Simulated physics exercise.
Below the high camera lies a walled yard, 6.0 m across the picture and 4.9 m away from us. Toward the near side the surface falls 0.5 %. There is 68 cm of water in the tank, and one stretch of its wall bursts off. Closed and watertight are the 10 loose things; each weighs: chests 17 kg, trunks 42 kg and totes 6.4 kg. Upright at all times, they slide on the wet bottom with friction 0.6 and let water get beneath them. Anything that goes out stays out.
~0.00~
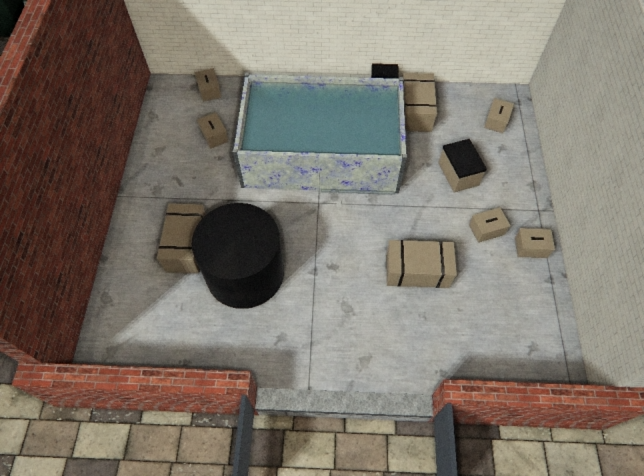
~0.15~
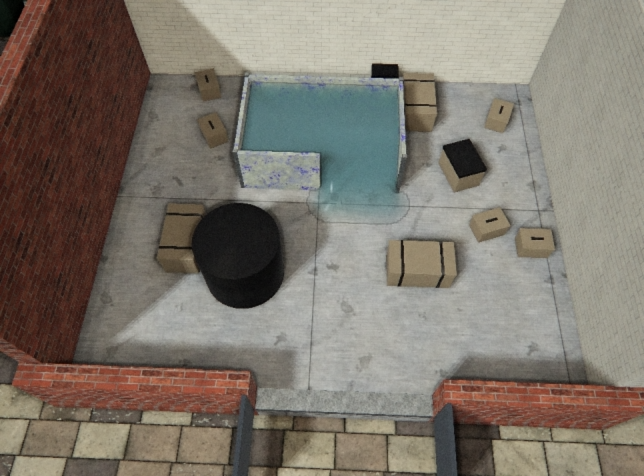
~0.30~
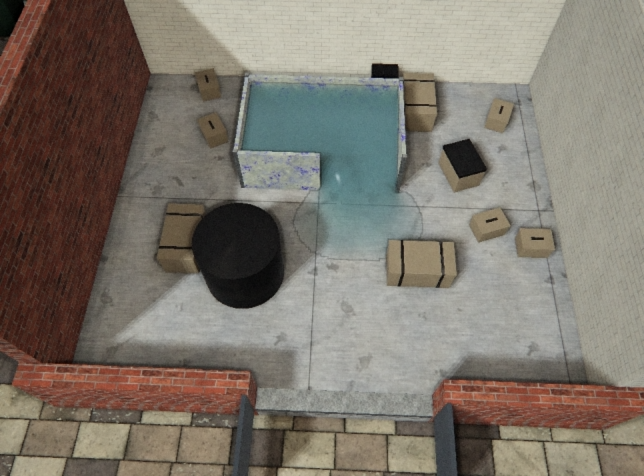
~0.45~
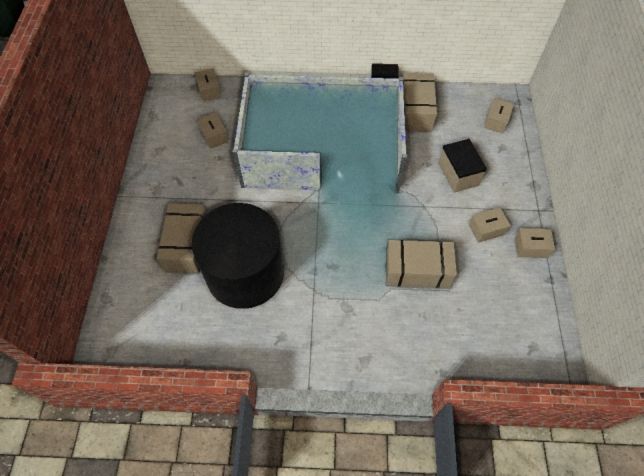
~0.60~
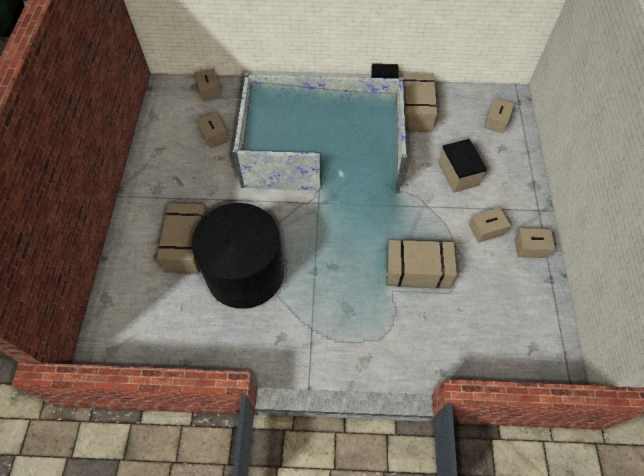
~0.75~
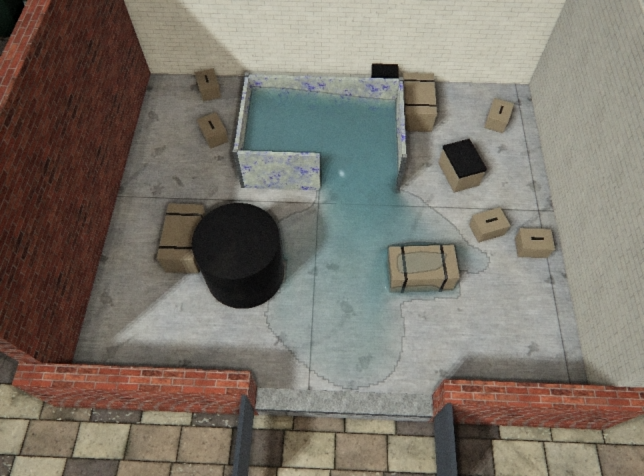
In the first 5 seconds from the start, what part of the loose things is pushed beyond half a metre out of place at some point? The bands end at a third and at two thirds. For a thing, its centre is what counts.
It ends below a third.
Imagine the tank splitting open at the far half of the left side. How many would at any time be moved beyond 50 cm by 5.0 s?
Then it comes to 2.
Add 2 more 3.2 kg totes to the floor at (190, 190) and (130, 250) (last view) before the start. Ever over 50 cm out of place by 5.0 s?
Within it, Within it.
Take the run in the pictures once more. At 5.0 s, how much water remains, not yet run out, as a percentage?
Around 58 per cent of the water is still in there.
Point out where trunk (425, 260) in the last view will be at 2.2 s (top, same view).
Near (505, 363).
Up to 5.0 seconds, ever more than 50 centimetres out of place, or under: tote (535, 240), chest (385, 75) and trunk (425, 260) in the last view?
Well, in turn that's topping it, not reaching it, topping it.
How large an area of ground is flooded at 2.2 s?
14 m2.
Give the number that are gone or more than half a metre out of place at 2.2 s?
The number comes to 1.
After 1.1 s 1 of 10 are over 50 cm from their spots; 0 afloat.
After 2.2 s 1 of 10 are over 50 cm from their spots; 0 afloat.
After 3.5 s 1 of 10 are over 50 cm from their spots; 1 afloat.
After 5.0 s 2 of 10 are over 50 cm from their spots, and 2 have been at some point; 0 afloat.
